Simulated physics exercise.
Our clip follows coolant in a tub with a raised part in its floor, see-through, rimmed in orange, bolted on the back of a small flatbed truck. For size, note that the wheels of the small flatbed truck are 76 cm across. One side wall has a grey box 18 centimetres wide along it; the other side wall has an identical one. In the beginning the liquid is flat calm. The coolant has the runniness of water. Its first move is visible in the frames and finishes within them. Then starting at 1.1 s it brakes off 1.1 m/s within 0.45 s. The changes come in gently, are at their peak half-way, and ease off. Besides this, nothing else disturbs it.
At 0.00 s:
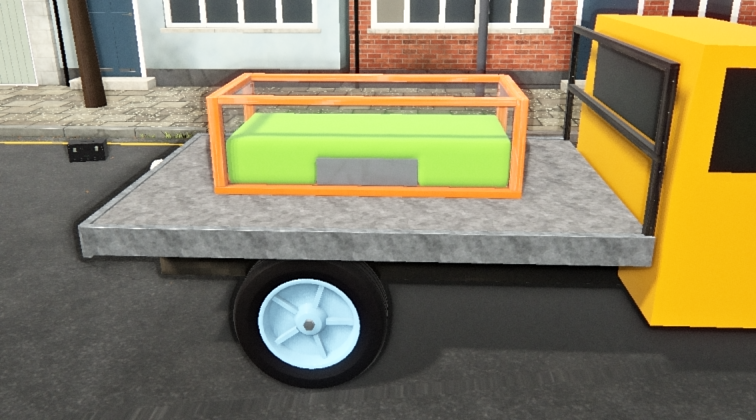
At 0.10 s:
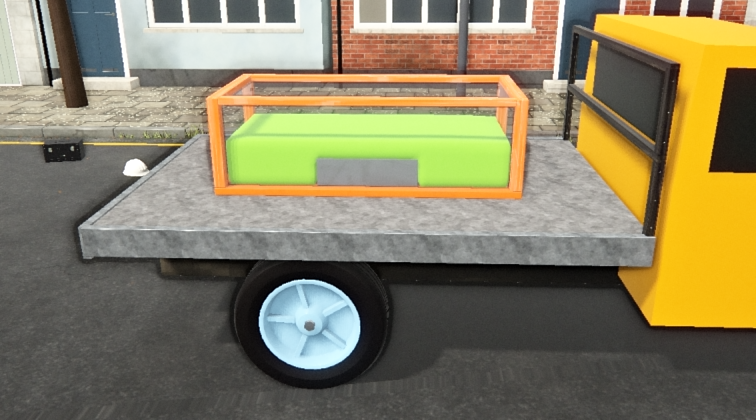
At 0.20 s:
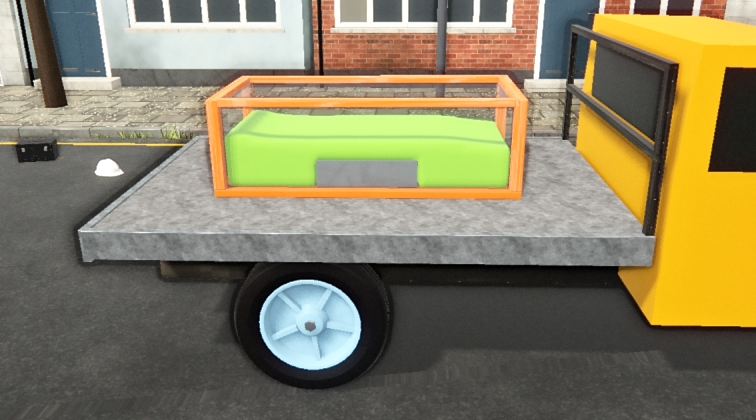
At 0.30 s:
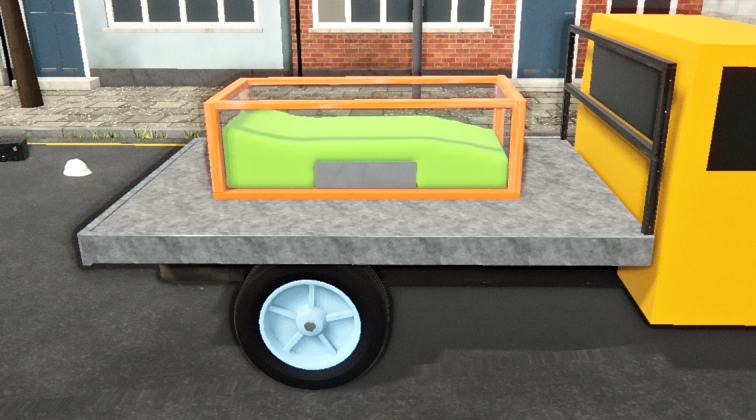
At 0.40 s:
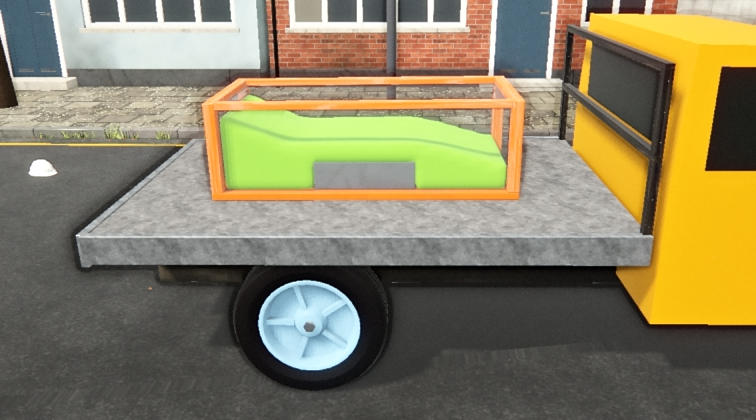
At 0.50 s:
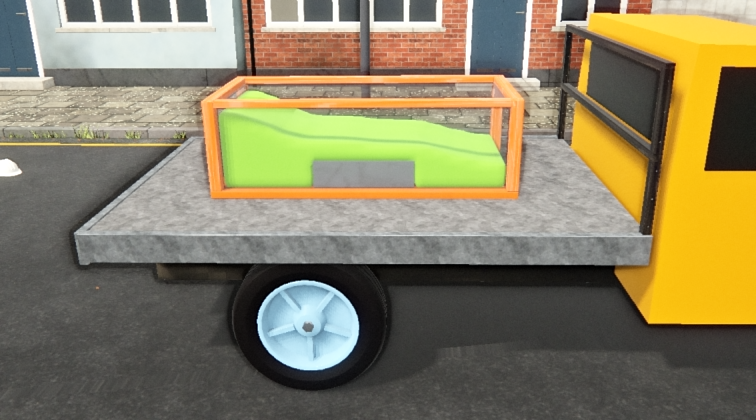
On a street of brick and blue-grey buildings, seen from the side by a camera keeping level with it, a small yellow flatbed truck carries an orange-rimmed clear tub of bright green liquid with a grey box on its near wall. The background slides left as the truck travels right. The liquid starts flat, then ripples and slopes increasingly, rising at the left and sinking at the right.
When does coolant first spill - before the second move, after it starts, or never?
After it starts.
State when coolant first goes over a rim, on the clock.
That comes at some 1.9 s.
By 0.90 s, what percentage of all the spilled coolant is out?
Some 0 percent has come out by that time.
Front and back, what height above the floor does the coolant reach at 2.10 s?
Level: ~ 36 cm in front; 14 cm behind.
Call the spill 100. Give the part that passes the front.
Share: Around 90%.
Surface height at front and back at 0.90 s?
The surface sits near 18 cm in front and near 32 cm at the rear.
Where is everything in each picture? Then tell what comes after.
In the first frame, the surface is at (493, 136) by the front wall; at (246, 134) by the back wall; it lies level with the rim line; the front is on the right, levels are read along the near wall; a wheel hub at (308, 329).
In the second frame, the surface is at (493, 136) by the front wall; at (246, 135) by the back wall; it lies level with the rim line.
In the third frame, the surface is at (492, 144) by the front wall; at (244, 130) by the back wall; it climbs 3° towards the back.
In the fourth frame, the surface is at (490, 149) by the front wall; at (242, 126) by the back wall; it climbs 6° towards the back.
In the fifth frame, the surface is at (488, 156) by the front wall; at (240, 119) by the back wall; it climbs 9° towards the back.
In the sixth frame, the surface is at (488, 157) by the front wall; at (239, 112) by the back wall; it climbs 11° towards the back; a wheel hub at (307, 331).
By 0.90 s the surface is 18 cm up at the front and 32 cm at the back; nothing has left.
By 1.50 s the surface is 52 cm up at the front and 12 cm at the back; nothing has left.
By 2.10 s the surface is 35 cm up at the front and 14 cm at the back; 5 per cent is out, over the front.
By 4.53 s 5 per cent is out, over the front; the first of it left at about 1.90 s, and the second move began at 1.1 s.
